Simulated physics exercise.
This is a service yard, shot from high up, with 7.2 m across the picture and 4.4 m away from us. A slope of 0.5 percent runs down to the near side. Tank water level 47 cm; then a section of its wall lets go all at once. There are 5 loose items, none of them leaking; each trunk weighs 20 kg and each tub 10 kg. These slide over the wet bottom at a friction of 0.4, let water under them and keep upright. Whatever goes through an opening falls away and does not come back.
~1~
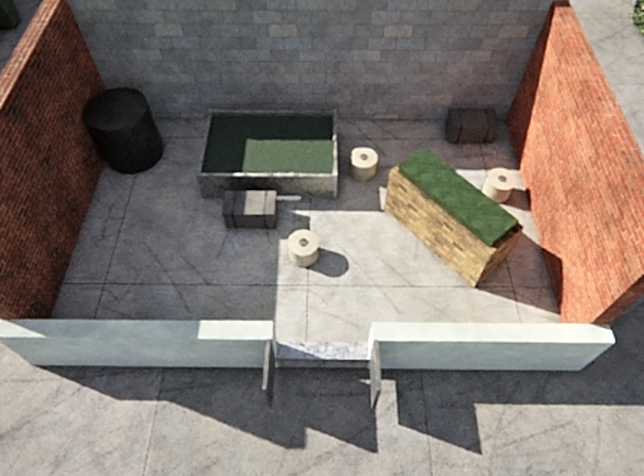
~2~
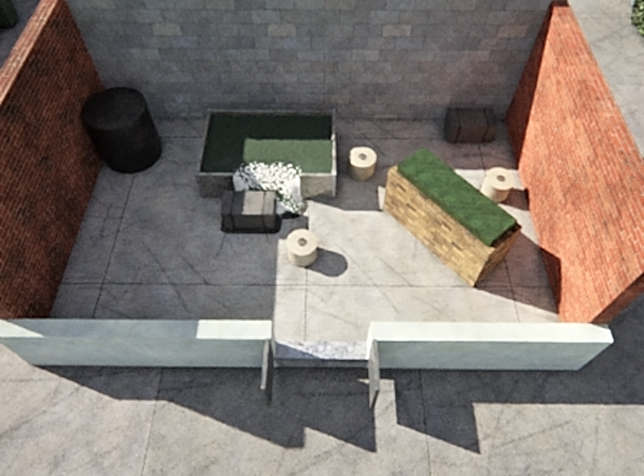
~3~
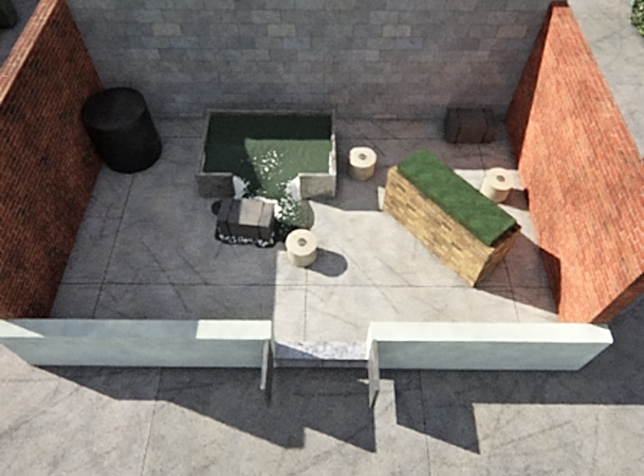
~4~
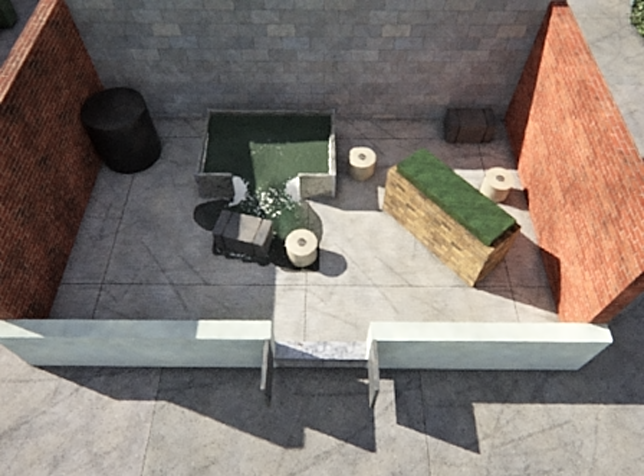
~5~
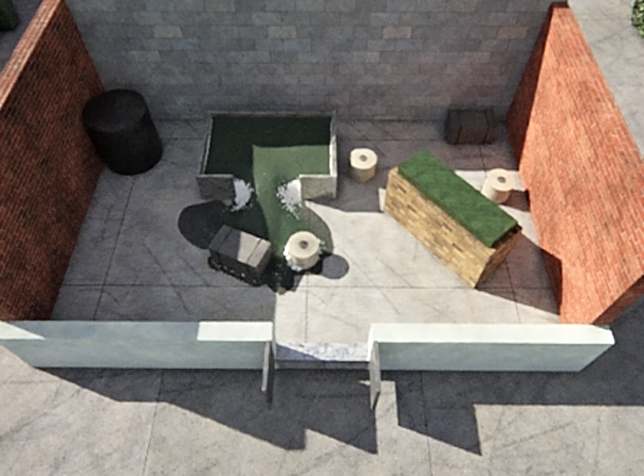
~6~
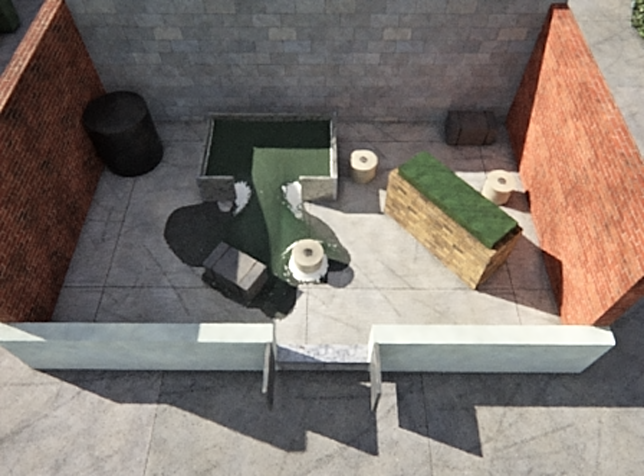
The footage shows green water pouring through the front of a low walled tank in a walled yard and spreading across the paving, pushing a dark trunk toward the near wall, then nudging a pale round tub slightly.
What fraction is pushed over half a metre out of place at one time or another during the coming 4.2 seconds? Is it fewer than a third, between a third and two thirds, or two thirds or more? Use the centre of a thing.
I'd guess the moved share is a medium one, a third to two thirds.
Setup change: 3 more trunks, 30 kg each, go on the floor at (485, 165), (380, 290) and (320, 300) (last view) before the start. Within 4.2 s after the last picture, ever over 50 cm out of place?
Order as given: Stays inside it, stays inside it, goes farther.
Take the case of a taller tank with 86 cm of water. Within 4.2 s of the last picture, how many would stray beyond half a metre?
Count: 2.
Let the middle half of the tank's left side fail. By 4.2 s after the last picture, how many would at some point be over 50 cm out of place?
Result: 0 of them.
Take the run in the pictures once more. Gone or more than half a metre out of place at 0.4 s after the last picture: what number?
By my tally, 2.
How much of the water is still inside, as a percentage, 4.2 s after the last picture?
Roughly 80 percent.
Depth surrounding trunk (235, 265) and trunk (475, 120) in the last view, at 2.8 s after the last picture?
Roughly 12 and 0 cm.
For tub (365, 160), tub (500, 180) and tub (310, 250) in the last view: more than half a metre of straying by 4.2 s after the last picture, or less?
One by one: Below the line; below the line; above the line.
Then, 0.4 s after the last picture 2 of 5 are over 50 cm from their spots; 0 afloat.
Then, 1.5 s after the last picture 2 of 5 are over 50 cm from their spots; 1 afloat.
Then, 2.8 s after the last picture 2 of 5 are over 50 cm from their spots; 1 afloat.
Then, 4.2 s after the last picture 2 of 5 are over 50 cm from their spots, and 2 have been at some point; 1 afloat.
